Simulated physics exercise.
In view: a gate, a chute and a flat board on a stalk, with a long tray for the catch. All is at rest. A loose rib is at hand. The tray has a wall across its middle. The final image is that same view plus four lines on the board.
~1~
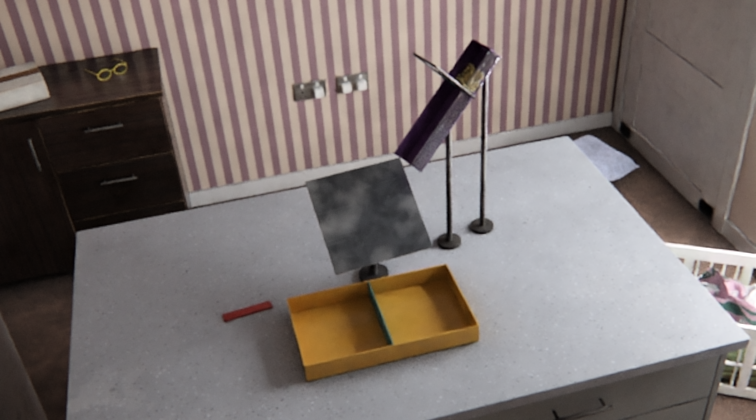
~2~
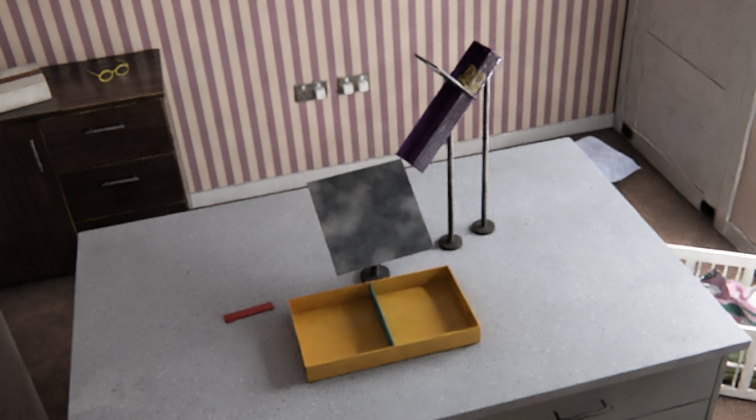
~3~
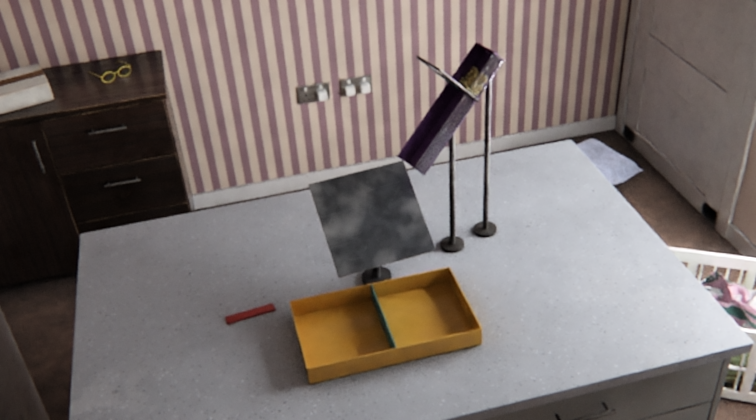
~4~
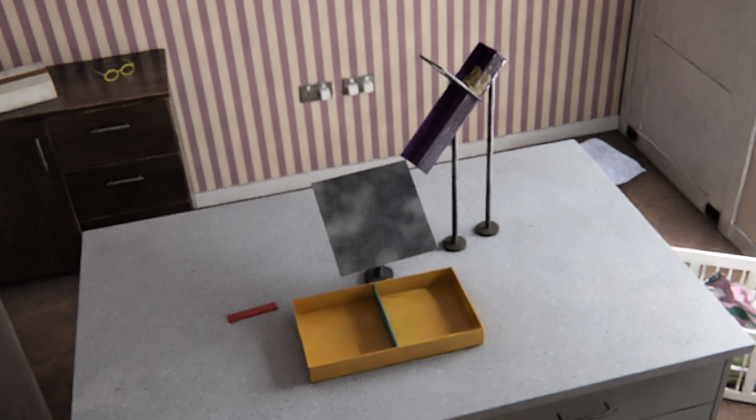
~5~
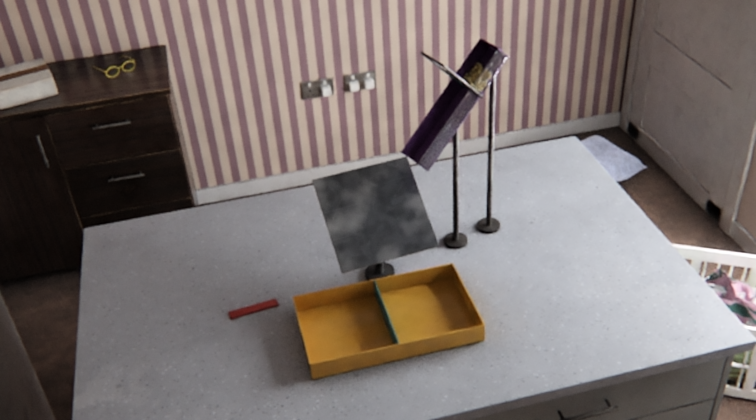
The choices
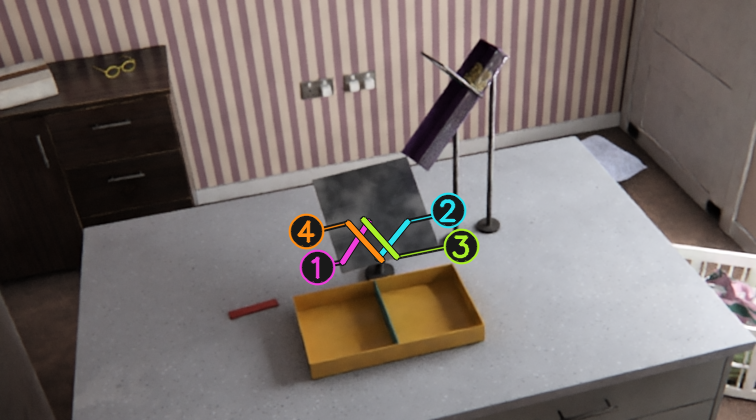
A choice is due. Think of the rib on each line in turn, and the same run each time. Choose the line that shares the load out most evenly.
1 works best here.
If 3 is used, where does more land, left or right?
Right.
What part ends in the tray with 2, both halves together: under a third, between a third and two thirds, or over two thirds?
It is over two thirds.
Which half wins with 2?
The left half.
On the marked copy, line 1 from (368, 221) to (342, 262); line 2 from (407, 221) to (377, 258); line 3 from (363, 219) to (396, 256); line 4 from (348, 223) to (381, 260).
For line 1, of what is caught, close to two thirds in the left half, close to a third in the right.
For line 2, of what is caught, all but a few in the left half, only a few in the right.
For line 3, of what is caught, a small share in the left half, all but a few in the right.
For line 4, of what is caught, a small share in the left half, all but a few in the right.
